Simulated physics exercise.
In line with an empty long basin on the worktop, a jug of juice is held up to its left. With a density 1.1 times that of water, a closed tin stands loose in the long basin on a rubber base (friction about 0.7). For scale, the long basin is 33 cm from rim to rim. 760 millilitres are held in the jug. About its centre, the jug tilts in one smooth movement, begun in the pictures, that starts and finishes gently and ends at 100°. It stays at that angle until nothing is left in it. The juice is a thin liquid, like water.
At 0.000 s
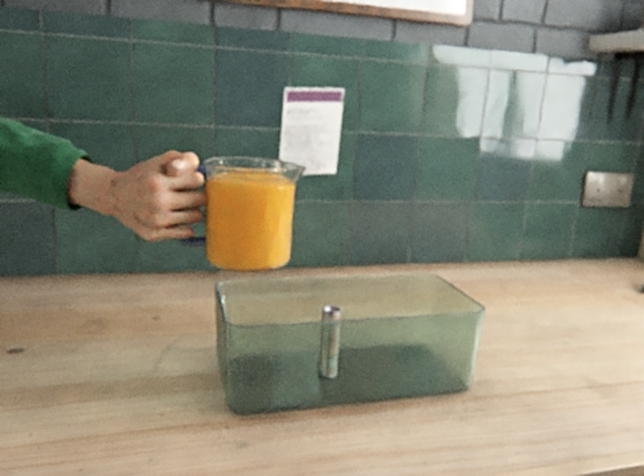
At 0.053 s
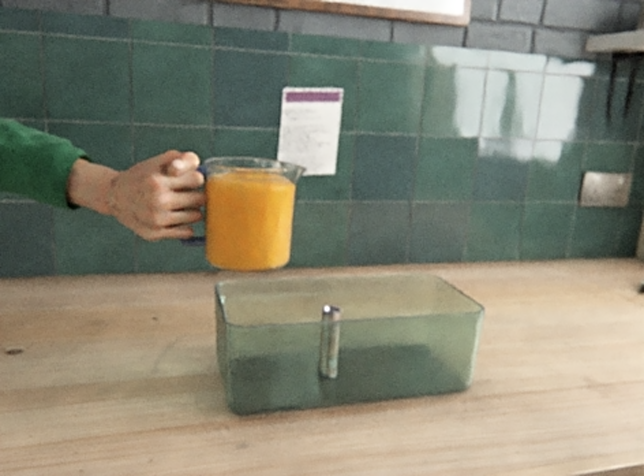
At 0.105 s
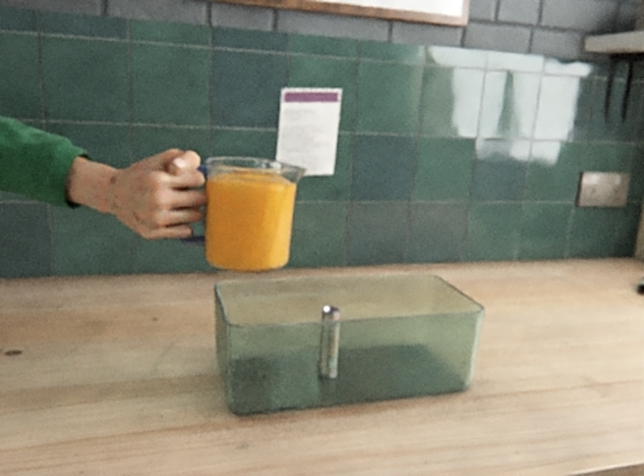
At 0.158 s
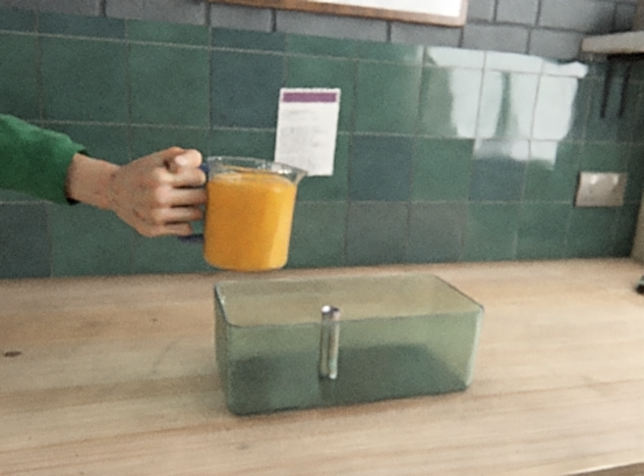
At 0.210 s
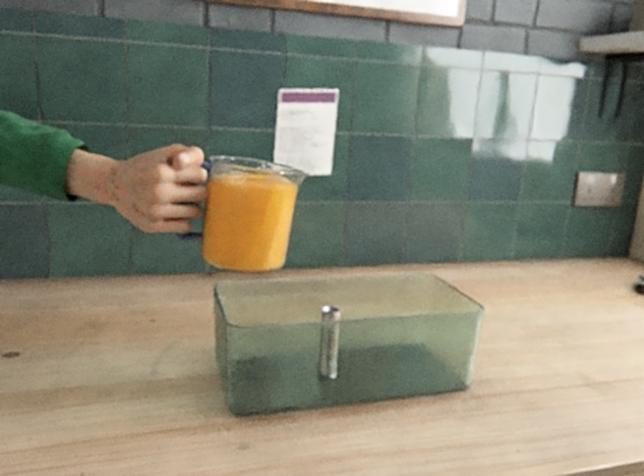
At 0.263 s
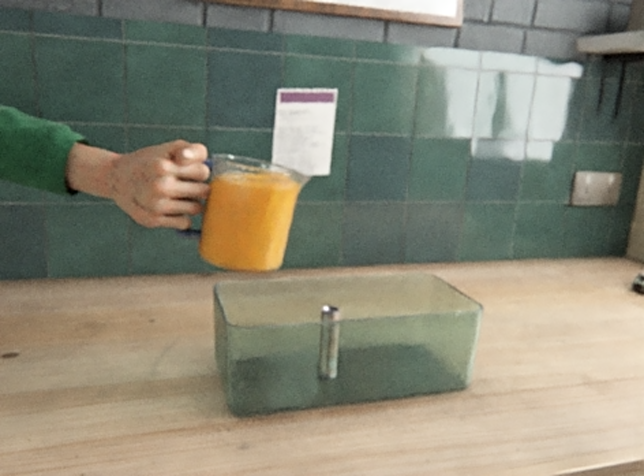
A hand tilts a jug of orange juice slightly rightward above a clear green basin.
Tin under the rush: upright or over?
It's going to overturn.
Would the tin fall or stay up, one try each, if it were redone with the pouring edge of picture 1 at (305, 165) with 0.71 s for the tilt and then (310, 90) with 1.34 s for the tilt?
Try 1: Tipped over; try 2: Still standing.
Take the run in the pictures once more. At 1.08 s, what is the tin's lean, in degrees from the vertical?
I'd put it at close to 0 degrees off upright.
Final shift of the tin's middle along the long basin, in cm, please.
The tin's middle ends up about 6.5 cm along the basin.
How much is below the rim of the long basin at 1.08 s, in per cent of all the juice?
About 50 %.
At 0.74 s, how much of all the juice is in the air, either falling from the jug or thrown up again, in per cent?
Roughly 12 %.
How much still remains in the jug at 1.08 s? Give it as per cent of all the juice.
About 36 percent.
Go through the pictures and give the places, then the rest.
Tilt 0°; pouring edge (306, 166); surface from (206, 177) to (291, 179); the long basin's rim runs from (221, 303) to (460, 292); the tin's top is at (331, 312), in the first frame.
Tilt 0°; pouring edge (306, 167); surface from (206, 178) to (291, 180), in the second frame.
Tilt 2°; pouring edge (307, 168); surface from (207, 178) to (292, 180), in the third frame.
Tilt 3°; pouring edge (308, 170); surface from (209, 178) to (293, 180), in the fourth frame.
Tilt 6°; pouring edge (310, 173); surface from (209, 179) to (295, 180), in the fifth frame.
Tilt 9°; pouring edge (311, 176); surface from (211, 179) to (298, 180), in the sixth frame.
After 0.74 s the tilt is 58° and 84 per cent is still to pour; the tin stands where it began.
After 1.08 s the tilt is 91° and 35 per cent is still to pour; the tin stands where it began.
After 1.45 s the tilt is 100° and 5 per cent is still to pour; the tin leans 30°.
After 1.84 s the tilt is 100° and 0 per cent is still to pour; the tin lies on its side.
In the end the tin lies on its side.
